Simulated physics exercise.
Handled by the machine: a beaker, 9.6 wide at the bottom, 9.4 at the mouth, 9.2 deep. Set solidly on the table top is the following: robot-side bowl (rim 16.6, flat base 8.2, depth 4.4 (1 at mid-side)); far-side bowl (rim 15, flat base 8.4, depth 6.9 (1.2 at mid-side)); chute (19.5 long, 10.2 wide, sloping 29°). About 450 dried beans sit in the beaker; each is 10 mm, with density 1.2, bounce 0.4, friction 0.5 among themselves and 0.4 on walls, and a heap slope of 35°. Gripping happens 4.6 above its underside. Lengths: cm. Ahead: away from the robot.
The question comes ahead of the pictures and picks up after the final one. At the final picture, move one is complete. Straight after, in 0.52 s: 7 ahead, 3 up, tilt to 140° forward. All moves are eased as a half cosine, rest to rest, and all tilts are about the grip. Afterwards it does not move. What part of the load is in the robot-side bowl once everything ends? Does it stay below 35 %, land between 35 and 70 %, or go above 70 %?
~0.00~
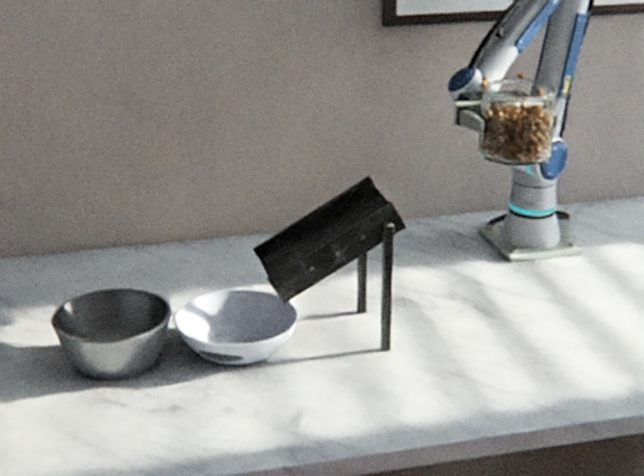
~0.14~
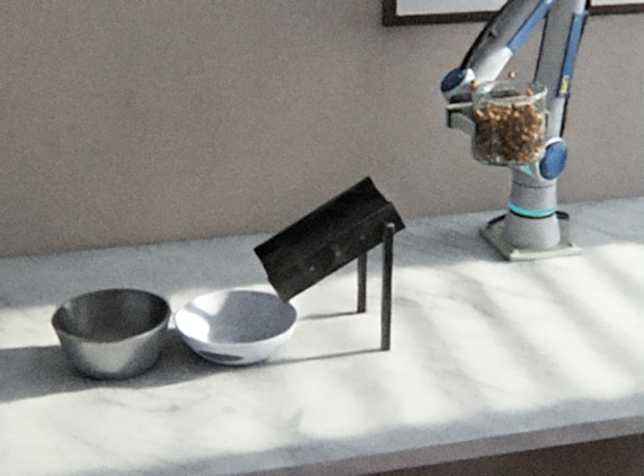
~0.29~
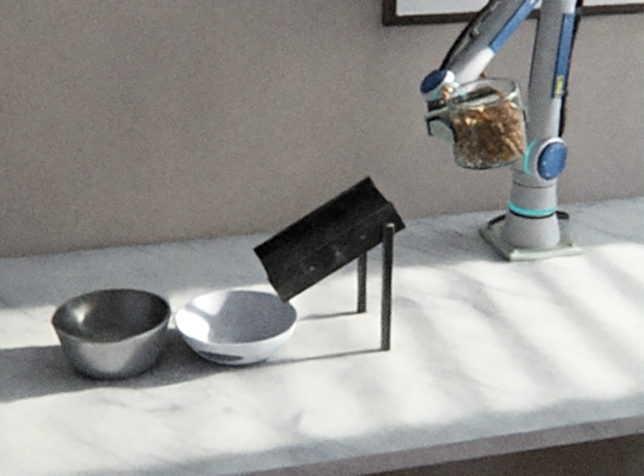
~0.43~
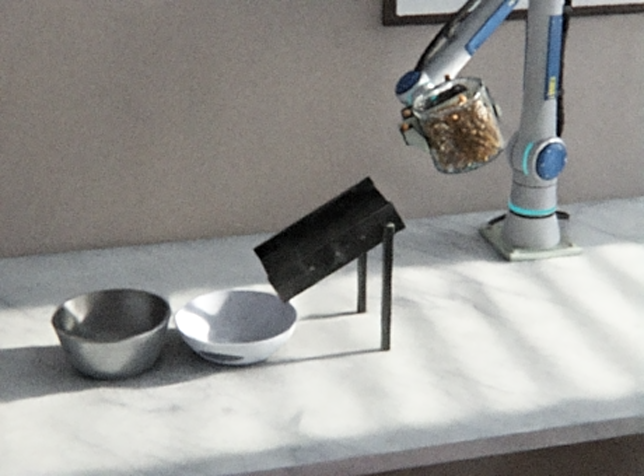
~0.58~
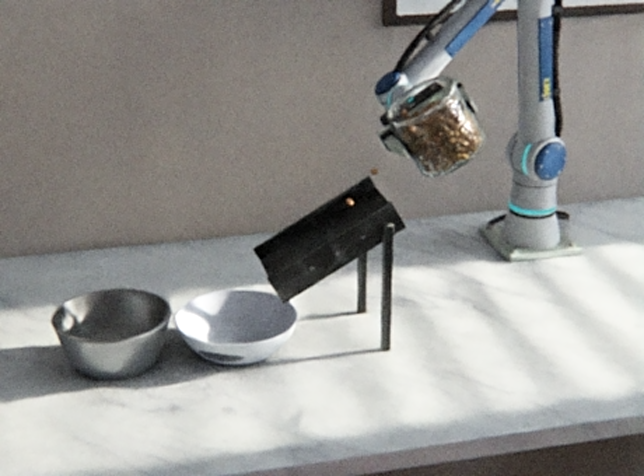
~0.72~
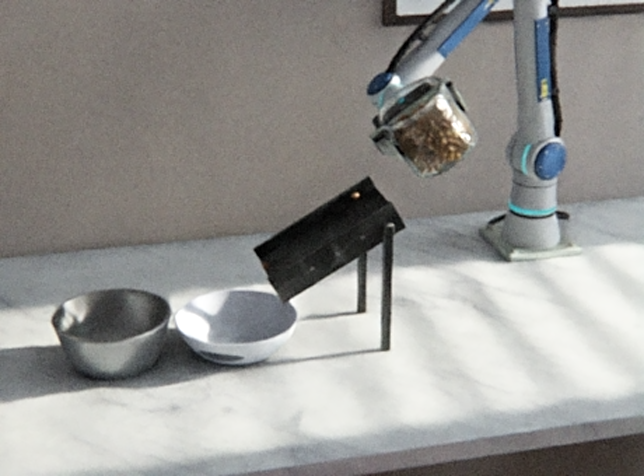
It goes above 70 %.
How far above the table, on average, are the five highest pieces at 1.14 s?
Estimated height above table: About 36 centimetres.
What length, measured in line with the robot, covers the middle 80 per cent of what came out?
About 8 cm.
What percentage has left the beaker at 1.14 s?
Roughly 10 percent.
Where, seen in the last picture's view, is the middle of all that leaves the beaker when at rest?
About (221, 333).
By 0.93 s, tilted 71° forward, highest piece 35 above the table; 450 in the beaker, 1 in the robot-side bowl, 1 on the chute or in flight.
By 1.14 s, tilted 130° forward, highest piece 36 above the table; 410 in the beaker, 2 in the robot-side bowl, 40 on the chute or in flight.
By 1.44 s, tilted 140° forward, highest piece 19 above the table; 173 in the robot-side bowl, 2 on the table or floor, 277 on the chute or in flight.
By 2.49 s, tilted 140° forward, highest piece 5 above the table; 435 in the robot-side bowl, 17 on the table or floor.
Final count, 435 in the robot-side bowl, 17 on the table or floor. That is 96 % in the robot-side bowl.
